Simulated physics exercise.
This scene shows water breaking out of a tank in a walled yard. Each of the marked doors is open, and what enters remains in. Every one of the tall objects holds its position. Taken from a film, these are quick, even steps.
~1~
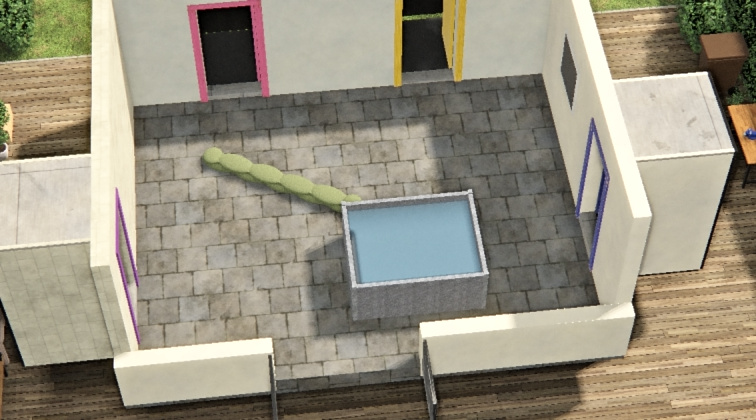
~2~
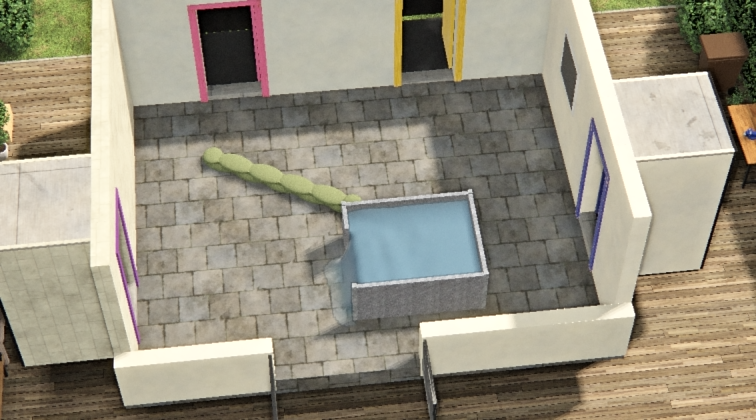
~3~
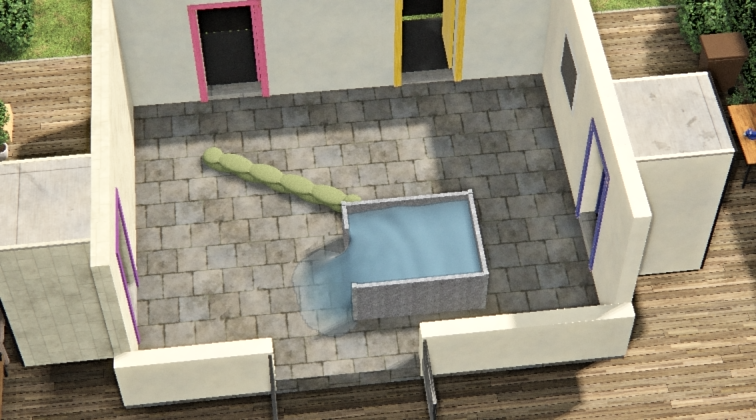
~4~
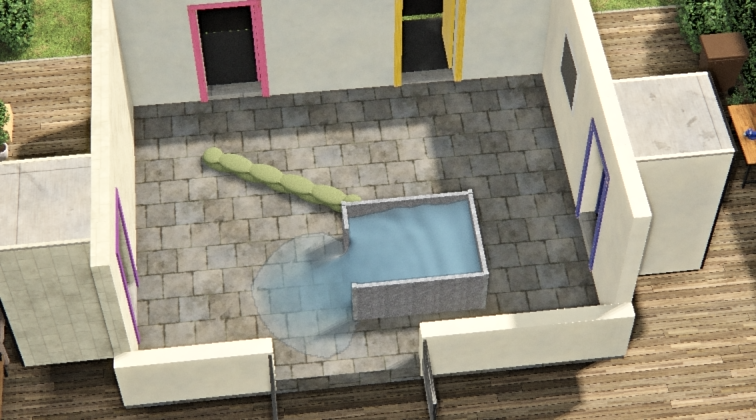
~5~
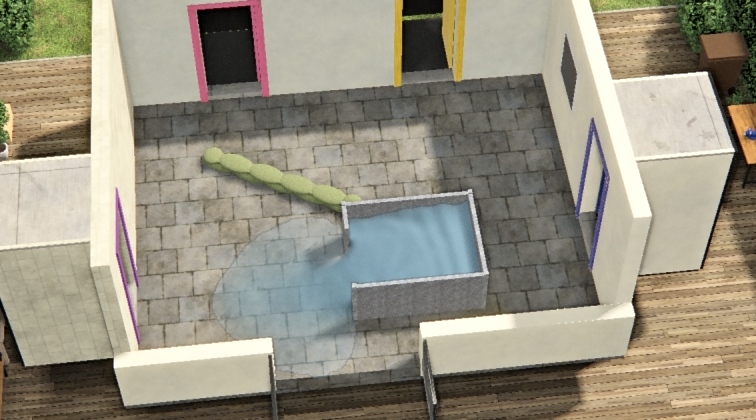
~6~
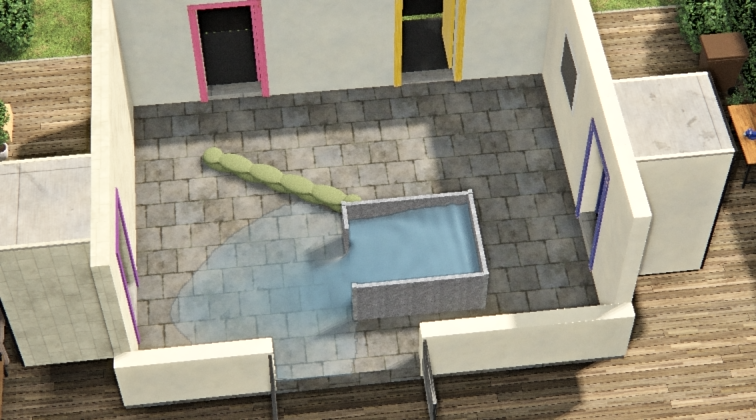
Water poured out through a gap in the left side of a raised gray tank and spread leftward across the stone-paved yard in a widening, thinning sheet, while the low green hedge stayed put.
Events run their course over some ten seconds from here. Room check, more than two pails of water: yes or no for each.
Yellow door, no; blue door, no; purple door, yes; pink door, no.
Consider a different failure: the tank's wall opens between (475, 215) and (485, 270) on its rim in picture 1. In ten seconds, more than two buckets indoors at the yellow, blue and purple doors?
Yellow: Over the line; blue: Over the line; purple: Under the line.
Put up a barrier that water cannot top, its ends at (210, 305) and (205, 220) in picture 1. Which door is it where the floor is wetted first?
My answer is the purple one.
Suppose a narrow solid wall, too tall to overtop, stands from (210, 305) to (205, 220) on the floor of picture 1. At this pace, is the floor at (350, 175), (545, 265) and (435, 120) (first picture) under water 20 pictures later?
Results in order: Bone-dry / bone-dry / bone-dry.
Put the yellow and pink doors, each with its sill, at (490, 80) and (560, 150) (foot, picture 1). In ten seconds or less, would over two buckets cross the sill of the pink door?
Note - pink door ends up lower.
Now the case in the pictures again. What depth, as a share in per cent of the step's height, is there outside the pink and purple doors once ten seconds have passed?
In order: Roughly 40 % and 40 %.
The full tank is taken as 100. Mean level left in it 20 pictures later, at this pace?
Roughly 28 percent.
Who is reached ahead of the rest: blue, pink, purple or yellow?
I'd go with the one in purple.
A moment on, water covers 30 % of the floor; the yellow door not reached, the blue door not reached, the purple door under two buckets in, the pink door not reached.
Next, water covers 30 % of the floor; the yellow door not reached, the blue door not reached, the purple door over two buckets in, the pink door not reached.
Then, water covers 35 % of the floor; the yellow door not reached, the blue door not reached, the purple door far over two buckets in, the pink door wet at the sill, nothing in.
Later, water covers 65 % of the floor; the yellow door wet at the sill, nothing in, the blue door not reached, the purple door far over two buckets in, the pink door under two buckets in.
In the end, water covers 85 % of the floor; the yellow door wet at the sill, nothing in, the blue door wet at the sill, nothing in, the purple door far over two buckets in, the pink door under two buckets in.
